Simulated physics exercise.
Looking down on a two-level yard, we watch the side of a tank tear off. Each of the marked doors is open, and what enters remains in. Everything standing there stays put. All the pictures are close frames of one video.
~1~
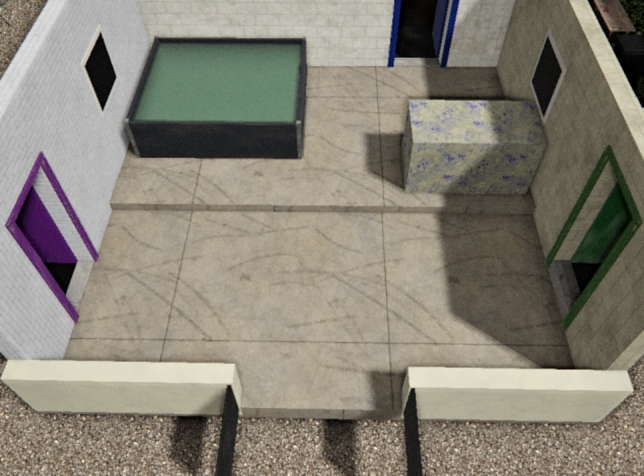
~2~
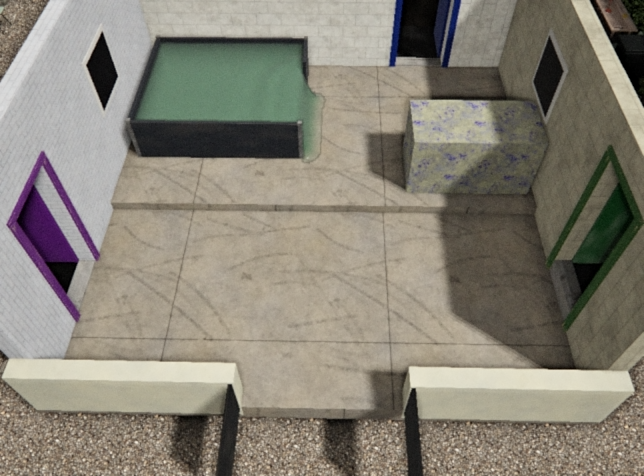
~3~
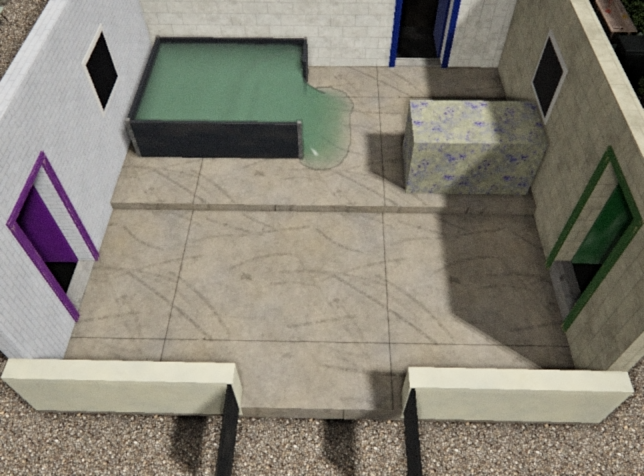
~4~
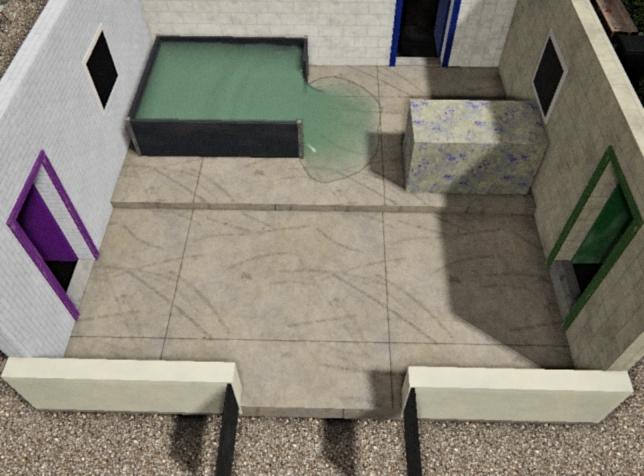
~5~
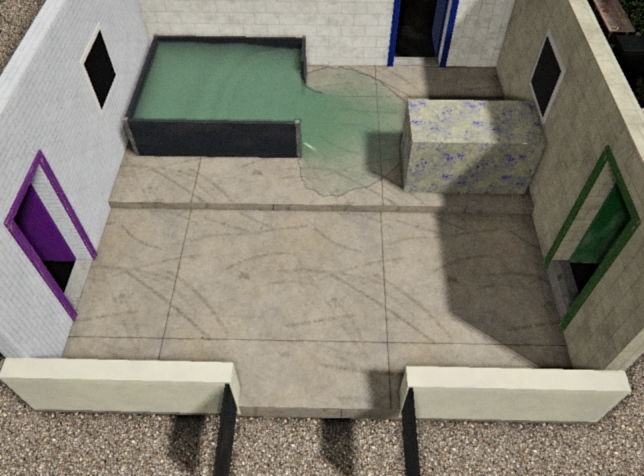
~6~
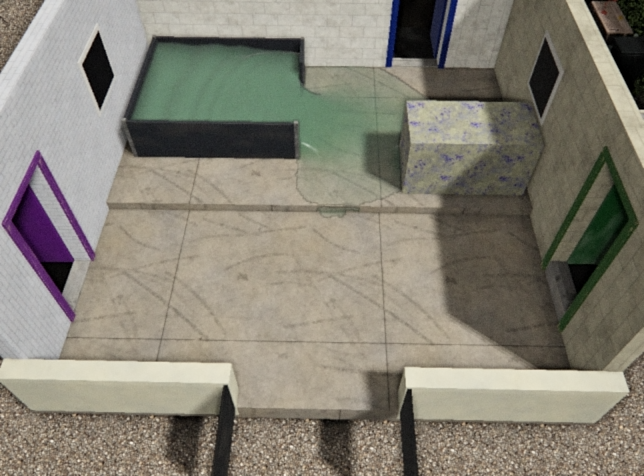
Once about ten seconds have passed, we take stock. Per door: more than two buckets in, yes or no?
Green door no, blue door yes, purple door no.
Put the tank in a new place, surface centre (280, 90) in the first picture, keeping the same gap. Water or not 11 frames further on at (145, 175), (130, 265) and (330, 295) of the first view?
I'd say still dry for the first, still dry for the second and swamped for the third.
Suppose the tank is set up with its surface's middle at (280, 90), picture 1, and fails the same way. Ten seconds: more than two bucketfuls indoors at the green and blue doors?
Looking at both doors, the green one doesn't reach it while the blue one breaks the limit.
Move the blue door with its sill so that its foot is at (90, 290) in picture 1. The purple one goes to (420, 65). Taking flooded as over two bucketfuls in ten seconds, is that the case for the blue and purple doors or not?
First the blue door, which stays on the safe side, then the purple door, which crosses the line.
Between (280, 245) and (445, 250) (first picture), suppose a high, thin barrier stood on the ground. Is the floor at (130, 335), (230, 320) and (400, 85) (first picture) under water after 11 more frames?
Lab note - spot 1 parched, spot 2 parched, spot 3 inundated.
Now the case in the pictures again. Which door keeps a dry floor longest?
Last in line is the door marked purple.
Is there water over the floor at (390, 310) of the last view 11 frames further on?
Lab note - point status: Swamped.
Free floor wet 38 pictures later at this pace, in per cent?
Around 65 percent, give or take.
A moment on, water covers 30 % of the floor; the green door not reached, the blue door under two buckets in, the purple door not reached.
Next, water covers 40 % of the floor; the green door wet at the sill, nothing in, the blue door under two buckets in, the purple door not reached.
Then, water covers 60 % of the floor; the green door wet at the sill, nothing in, the blue door far over two buckets in, the purple door not reached.
Later, water covers 65 % of the floor; the green door wet at the sill, nothing in, the blue door far over two buckets in, the purple door not reached.
In the end, water covers 85 % of the floor; the green door wet at the sill, nothing in, the blue door far over two buckets in, the purple door under two buckets in.
